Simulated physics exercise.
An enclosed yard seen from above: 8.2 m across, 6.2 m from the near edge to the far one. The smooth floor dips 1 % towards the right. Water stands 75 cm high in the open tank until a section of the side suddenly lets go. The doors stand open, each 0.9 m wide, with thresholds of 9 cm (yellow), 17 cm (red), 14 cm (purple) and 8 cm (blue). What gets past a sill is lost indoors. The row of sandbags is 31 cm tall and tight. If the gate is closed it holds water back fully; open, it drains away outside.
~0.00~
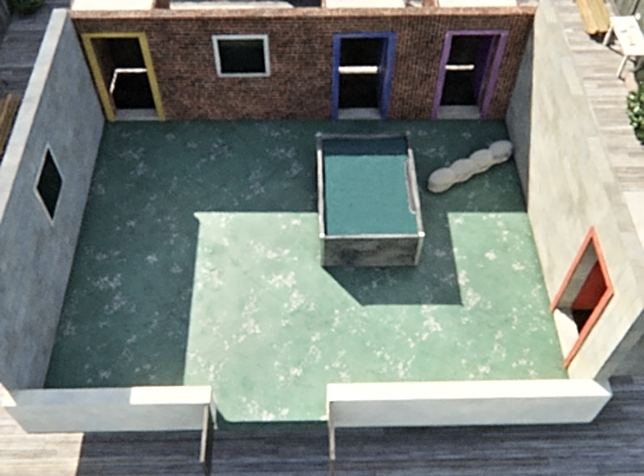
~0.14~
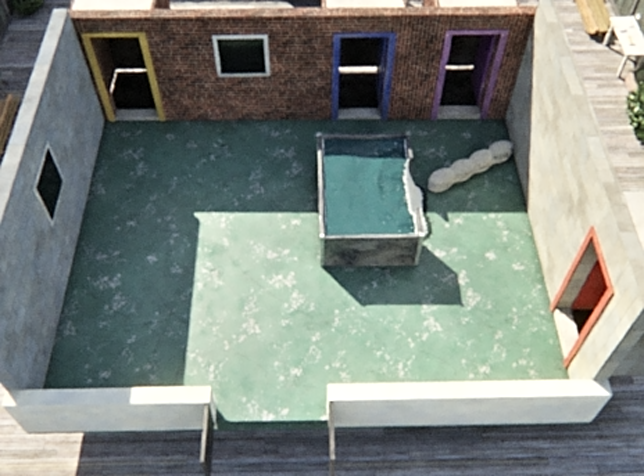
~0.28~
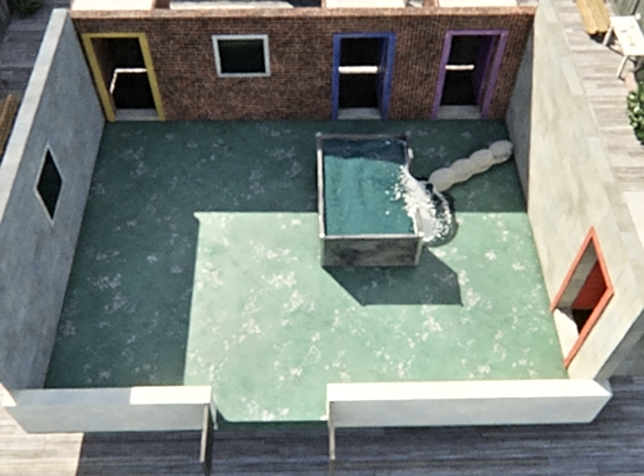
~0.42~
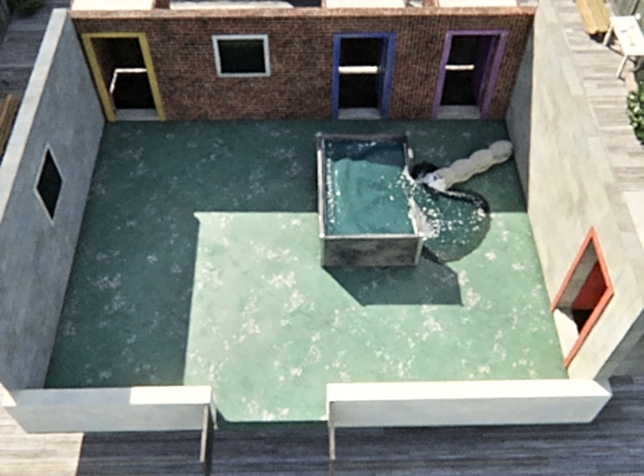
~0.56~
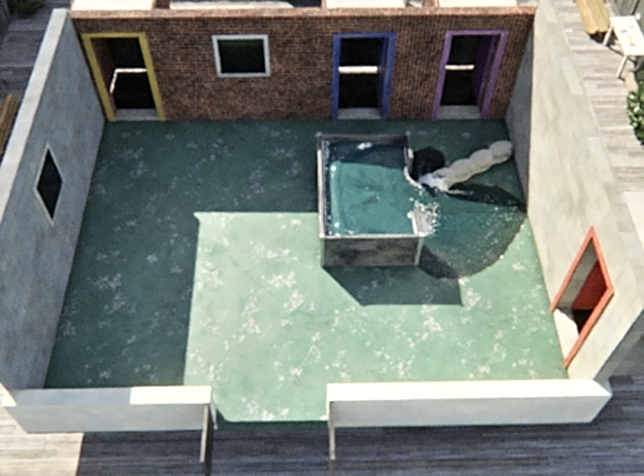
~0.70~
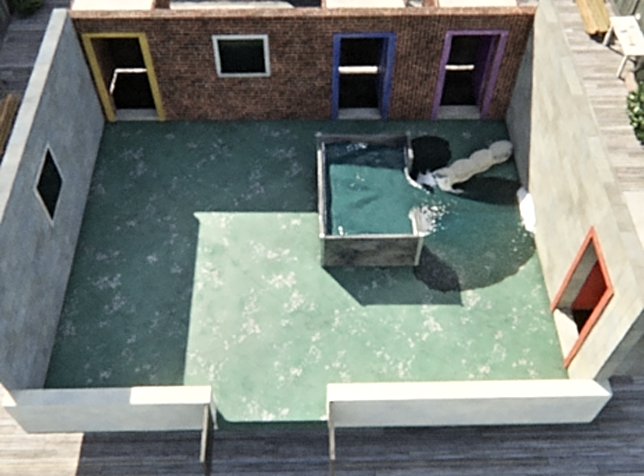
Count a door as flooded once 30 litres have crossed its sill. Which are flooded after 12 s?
The water let in: At the yellow door it keeps below the limit; at the red door it keeps below the limit; at the purple door it stays under the limit; at the blue door it does not reach the limit.
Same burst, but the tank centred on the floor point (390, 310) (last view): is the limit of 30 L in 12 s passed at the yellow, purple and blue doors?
Against that limit: Yellow under, purple not over, blue under.
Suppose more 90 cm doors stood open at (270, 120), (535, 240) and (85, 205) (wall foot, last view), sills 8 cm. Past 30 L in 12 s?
In turn: Below, past it, under.
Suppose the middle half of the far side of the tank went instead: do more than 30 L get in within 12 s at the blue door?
Against that limit: Blue above.
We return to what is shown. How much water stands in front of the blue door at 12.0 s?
About 4.0 cm.
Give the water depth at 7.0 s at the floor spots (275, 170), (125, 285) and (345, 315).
In that order: 1, 3 and 4 cm.
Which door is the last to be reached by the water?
It is the yellow one.
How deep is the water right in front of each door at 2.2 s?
Depths in cm: Yellow 0, red 14, purple 11, blue 4.
After 1.4 s water covers 15 % of the floor and is deepest (46 cm) near (523, 218); yellow door not reached, red door 6 cm at the sill, 0 L in, purple door 6 cm at the sill, 0 L in, blue door not reached.
After 2.2 s water covers 20 % of the floor and is deepest (43 cm) near (509, 161); yellow door not reached, red door 14 cm at the sill, 0 L in, purple door 11 cm at the sill, 0 L in, blue door 4 cm at the sill, 0 L in.
After 3.5 s water covers 35 % of the floor and is deepest (32 cm) near (525, 226); yellow door not reached, red door 12 cm at the sill, 0 L in, purple door 10 cm at the sill, 1 L in, blue door 4 cm at the sill, 0 L in.
After 7.0 s water covers 75 % of the floor and is deepest (20 cm) near (556, 401); yellow door not reached, red door 18 cm at the sill, 10 L in, purple door 8 cm at the sill, 2 L in, blue door 6 cm at the sill, 0 L in.
After 12.0 s water covers 95 % of the floor and is deepest (10 cm) near (567, 401); yellow door 9 cm at the sill, 1 L in, red door 10 cm at the sill, 12 L in, purple door 6 cm at the sill, 2 L in, blue door 4 cm at the sill, 0 L in.
